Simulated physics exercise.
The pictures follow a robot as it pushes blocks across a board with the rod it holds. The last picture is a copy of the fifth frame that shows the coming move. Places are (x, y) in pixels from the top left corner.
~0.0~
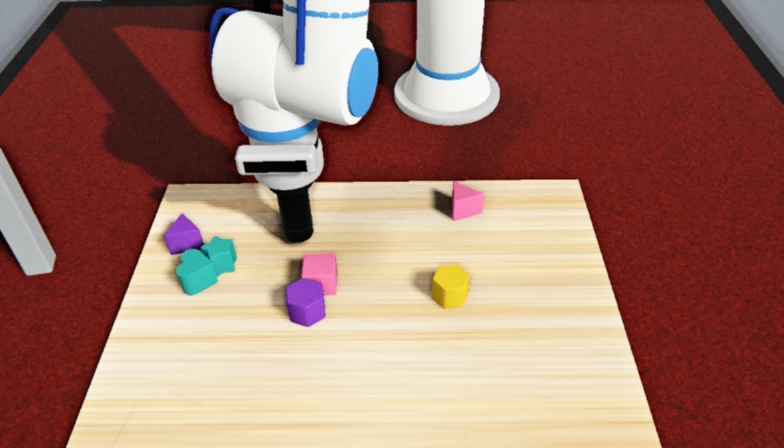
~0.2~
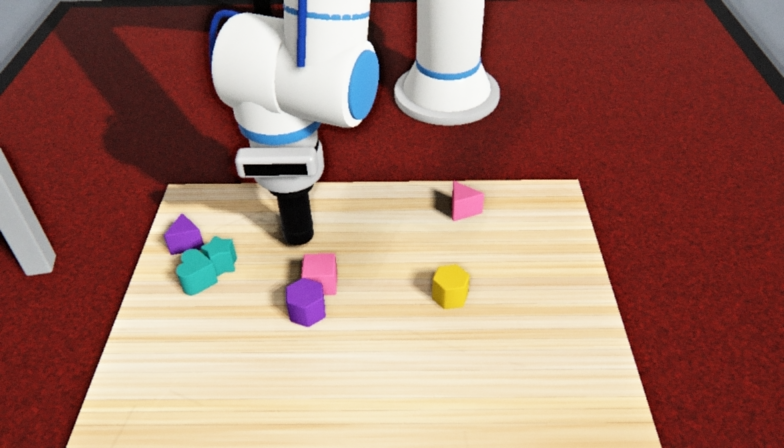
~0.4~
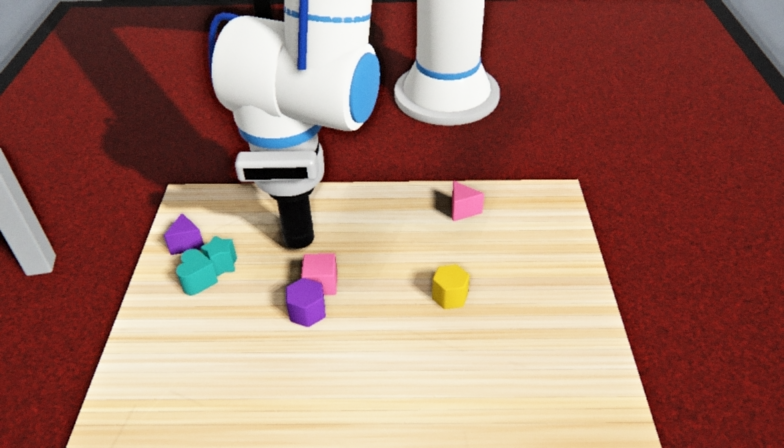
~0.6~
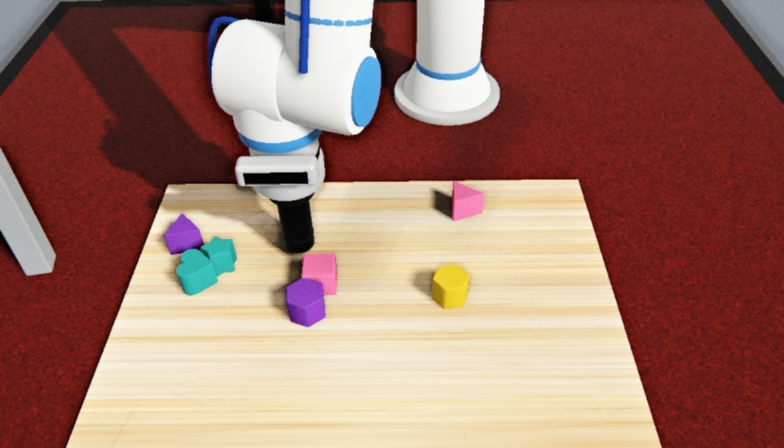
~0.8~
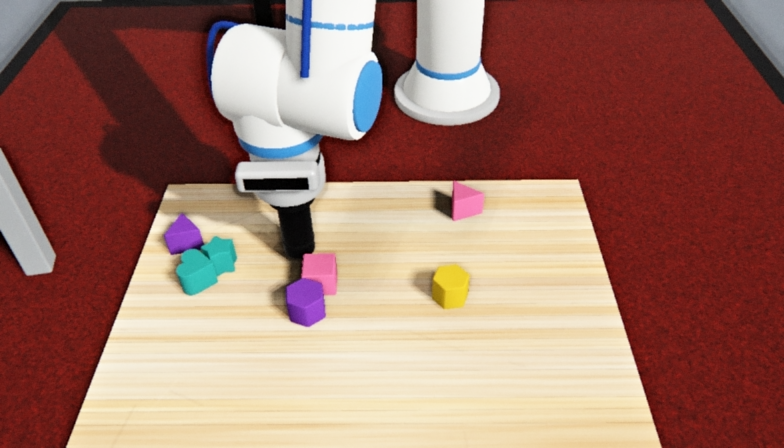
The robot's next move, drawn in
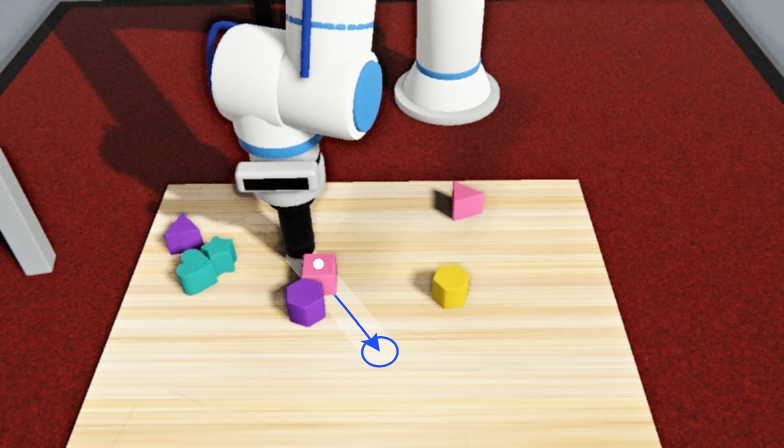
A white robot arm with blue bands holds a black rod upright over a pale wooden board on a red floor, seen from above and in front. Purple and turquoise blocks lie at left, a pink block touches a purple hexagonal one near the middle, and yellow and pink blocks sit farther right. The arm edges the rod slightly toward the viewer, while the blocks and camera stay still.
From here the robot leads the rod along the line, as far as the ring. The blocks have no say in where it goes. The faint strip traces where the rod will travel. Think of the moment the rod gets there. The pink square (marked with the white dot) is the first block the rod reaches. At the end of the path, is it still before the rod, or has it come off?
I'd say it is still being pushed.
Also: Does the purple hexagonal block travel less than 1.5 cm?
I'd say no.
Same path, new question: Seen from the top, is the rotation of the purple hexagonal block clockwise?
Answer: Yes.
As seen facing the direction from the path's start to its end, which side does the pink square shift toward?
So, looking from the first point of the path to the last, the pink square moves leftwards.
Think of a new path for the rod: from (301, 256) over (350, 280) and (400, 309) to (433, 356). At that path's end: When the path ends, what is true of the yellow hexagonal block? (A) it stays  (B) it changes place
My answer is option A.
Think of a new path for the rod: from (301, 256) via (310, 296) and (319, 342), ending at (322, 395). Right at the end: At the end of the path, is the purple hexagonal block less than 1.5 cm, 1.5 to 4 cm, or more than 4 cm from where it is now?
It's set to move over 4 cm.
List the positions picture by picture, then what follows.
The first picture shows lower end of the rod (299, 233), tops of blocks, turquoise star-shaped block (217, 246), purple hexagonal block (304, 292), pink square (319, 264).
The second picture shows rod (299, 236), blocks as before.
The third picture shows rod (299, 239), blocks as before.
The fourth picture shows rod (300, 244), blocks as before.
The fifth picture shows rod (300, 249), turquoise star-shaped block (217, 246), purple hexagonal block (304, 292), pink square (319, 264).
The drawn path runs from (301, 256) to (380, 352); the dot is on the pink square.
The first path, step by step. One third of the way, rod (325, 277); purple hexagonal block (307, 306), turned 35° clockwise; pink square (342, 285), turned 20° anticlockwise.
Two thirds of the way, rod (352, 309); purple hexagonal block (307, 306), turned 35° clockwise; pink square (377, 313), turned 50° anticlockwise.
At the end, rod (380, 344); turquoise star-shaped block not moved; purple hexagonal block (307, 306), turned 35° clockwise; pink square (414, 343), turned 80° anticlockwise.
